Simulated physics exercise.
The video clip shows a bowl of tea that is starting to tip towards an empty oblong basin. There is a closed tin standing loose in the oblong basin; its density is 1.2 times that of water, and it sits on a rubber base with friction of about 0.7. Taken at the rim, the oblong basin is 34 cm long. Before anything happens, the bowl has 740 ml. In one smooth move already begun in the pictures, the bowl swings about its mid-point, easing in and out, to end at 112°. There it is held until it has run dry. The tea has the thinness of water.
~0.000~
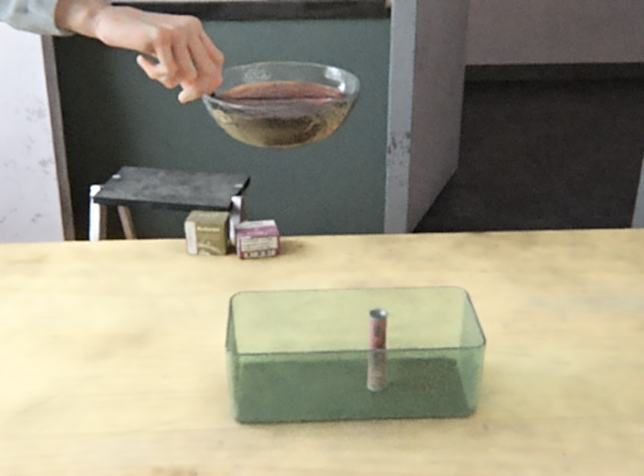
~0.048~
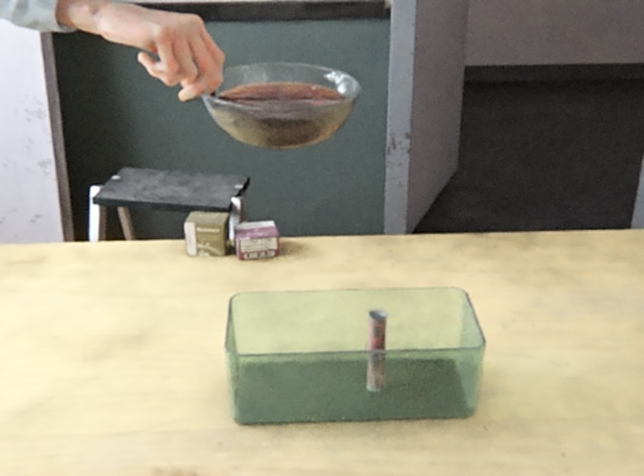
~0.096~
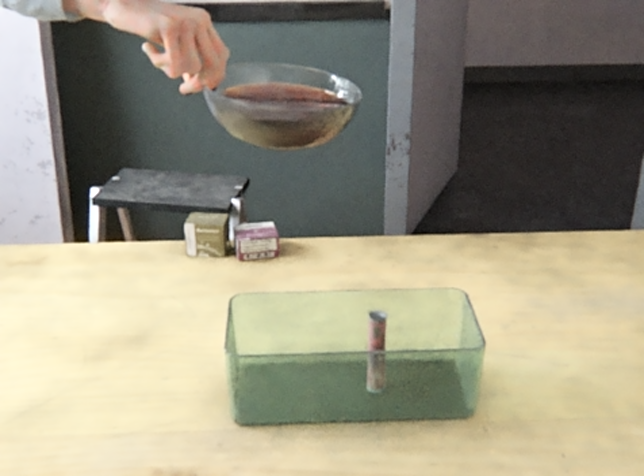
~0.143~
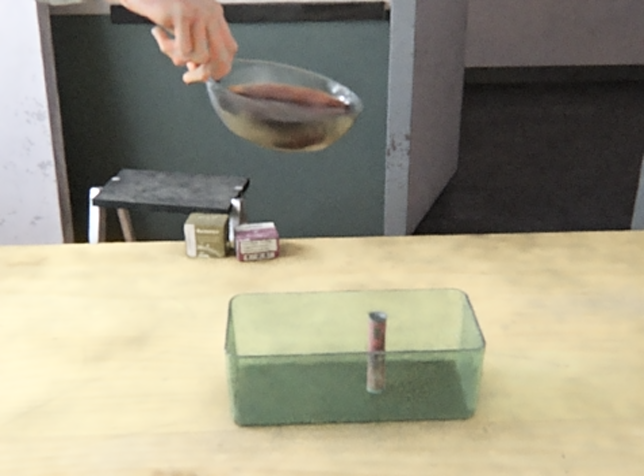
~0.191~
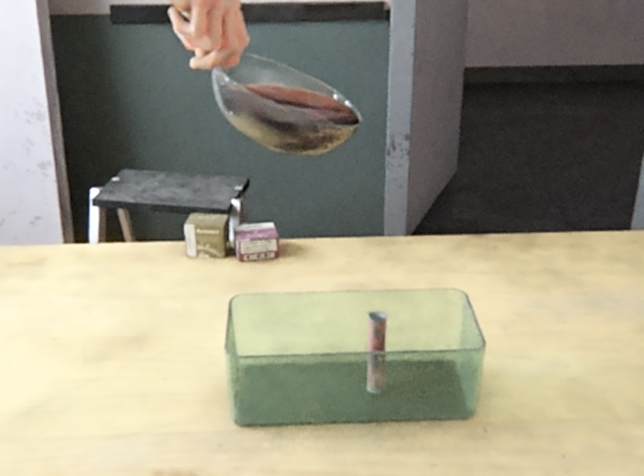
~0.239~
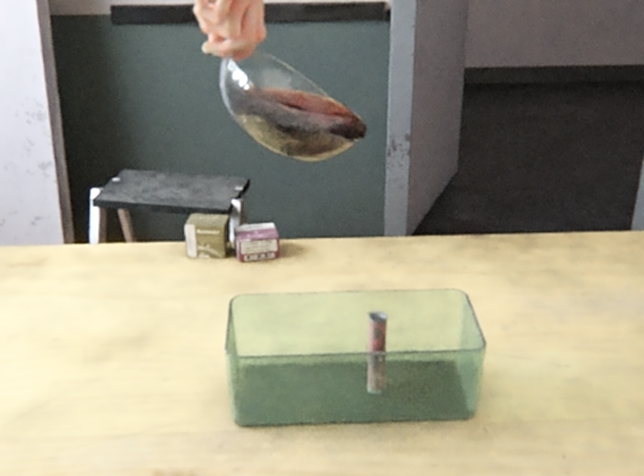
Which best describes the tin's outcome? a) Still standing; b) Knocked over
(b) Knocked over.
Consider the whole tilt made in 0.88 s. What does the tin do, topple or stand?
Result: Tin tipped over.
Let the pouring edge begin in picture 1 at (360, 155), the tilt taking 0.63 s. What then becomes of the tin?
It does not tip.
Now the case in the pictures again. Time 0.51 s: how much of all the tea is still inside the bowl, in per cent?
Roughly 1 percent.
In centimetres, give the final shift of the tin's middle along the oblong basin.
The tin's middle ends up about 9.5 cm along the basin.
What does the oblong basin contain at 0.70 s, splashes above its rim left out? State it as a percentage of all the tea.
Near 76 in a hundred.
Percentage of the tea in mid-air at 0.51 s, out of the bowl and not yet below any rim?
It comes to about 82 percent.
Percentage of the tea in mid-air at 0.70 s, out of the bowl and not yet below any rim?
Close to 24 %.
By 0.51 s the tilt is 102° and 1 per cent is still to pour; the tin stands where it began.
By 0.70 s the tilt is 112° and 0 per cent is still to pour; the tin stands 2 cm from where it began.
By 0.91 s the tilt is 112° and 0 per cent is still to pour; the tin leans 51°.
By 1.13 s the tilt is 112° and 0 per cent is still to pour; the tin lies on its side.
At rest the tin lies on its side.
